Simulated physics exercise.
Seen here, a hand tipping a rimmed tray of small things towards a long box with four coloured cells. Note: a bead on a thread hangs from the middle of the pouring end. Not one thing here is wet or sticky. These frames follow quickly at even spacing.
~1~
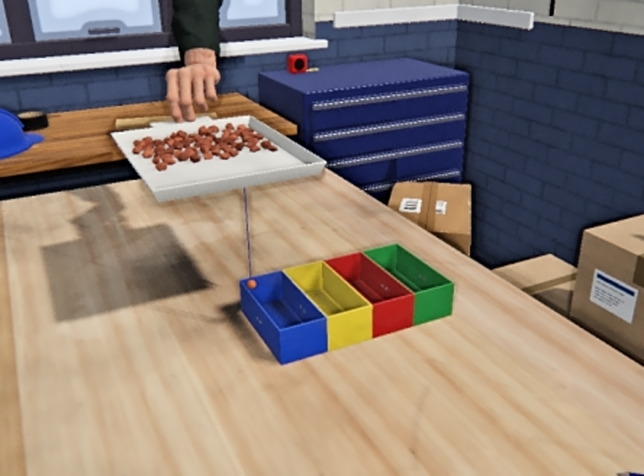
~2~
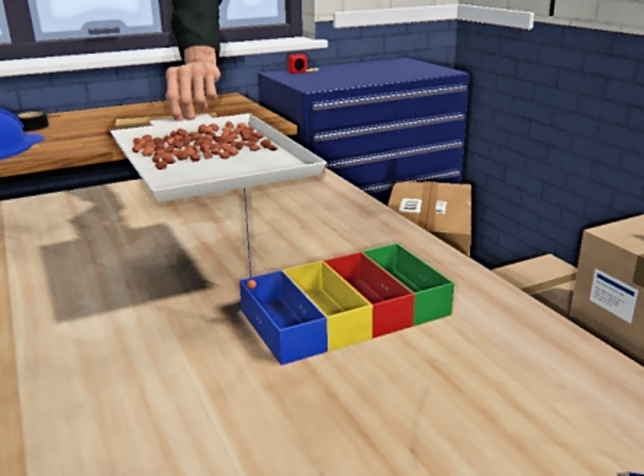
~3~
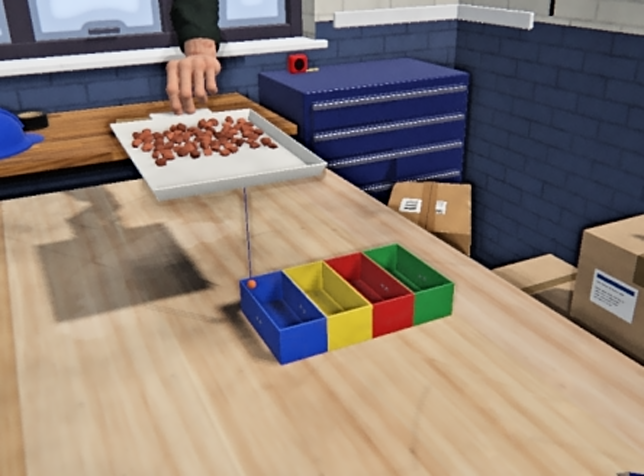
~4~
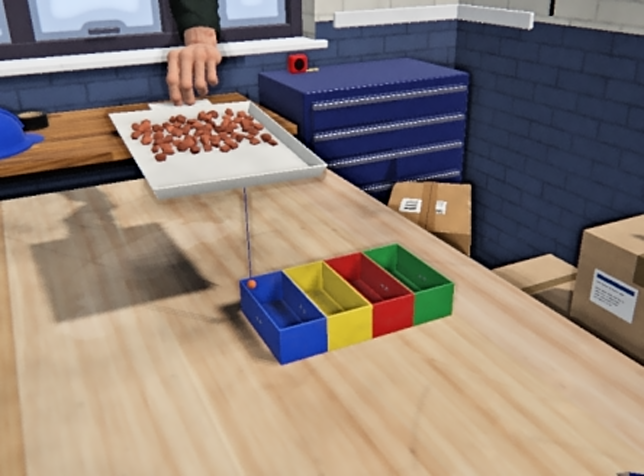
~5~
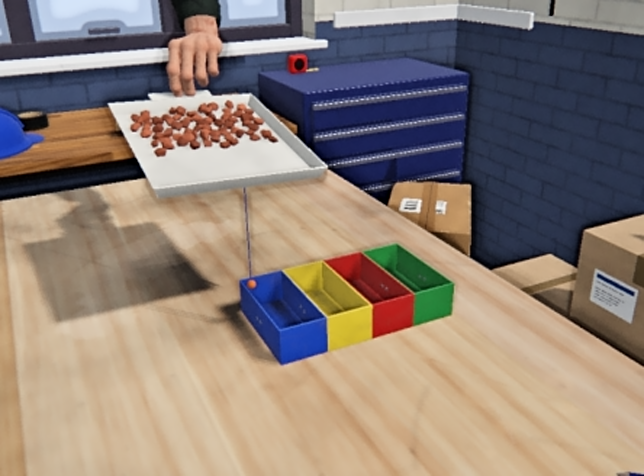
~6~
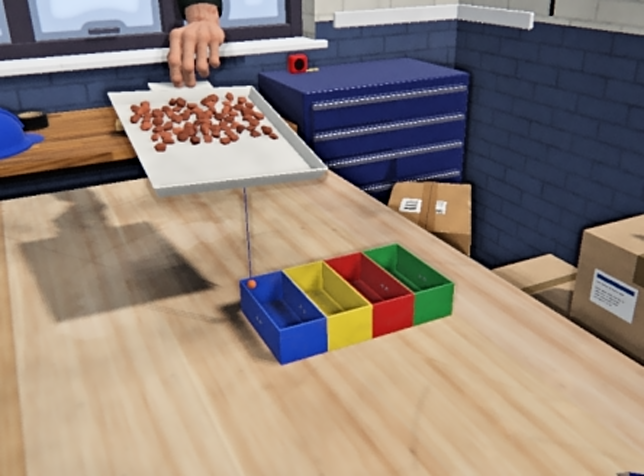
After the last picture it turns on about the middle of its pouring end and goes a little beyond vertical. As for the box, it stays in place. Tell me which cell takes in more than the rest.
I would say the yellow cell.
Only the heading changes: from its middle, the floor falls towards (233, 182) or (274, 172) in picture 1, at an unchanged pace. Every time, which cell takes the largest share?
The cell in blue, then the yellow cell.
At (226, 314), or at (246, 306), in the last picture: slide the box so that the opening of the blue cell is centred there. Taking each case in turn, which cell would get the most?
So the first one goes to the cell in red and the second to red.
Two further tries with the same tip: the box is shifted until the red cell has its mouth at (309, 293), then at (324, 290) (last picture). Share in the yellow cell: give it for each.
In the first position around 20 percent, in the second around 30 percent.
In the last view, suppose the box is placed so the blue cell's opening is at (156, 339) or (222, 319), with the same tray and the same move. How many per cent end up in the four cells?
First 50 %, then 90 %.
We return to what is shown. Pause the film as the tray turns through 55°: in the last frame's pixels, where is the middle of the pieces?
Centre estimate: (293, 174).
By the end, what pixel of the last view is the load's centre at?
The centre ends up roughly at (325, 321).
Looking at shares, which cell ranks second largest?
It is that blue cell.
Shortly afterwards, tray tipped steeply; the bulk on the tray; only a few in the yellow cell; near a quarter falling or outside the box.
Next, tray tipped right over; near a quarter on the tray; near a third in the yellow cell; a little in the blue cell; a little in the red cell; near a quarter falling or outside the box.
Some moments later, tray tipped past a quarter turn; near two thirds in the yellow cell; near a quarter in the blue cell; a little in the red cell; a little falling or outside the box.
In the end, tray tipped past a quarter turn; near two thirds in the yellow cell; near a quarter in the blue cell; a little in the red cell; none at all in the green cell; a little outside the box.
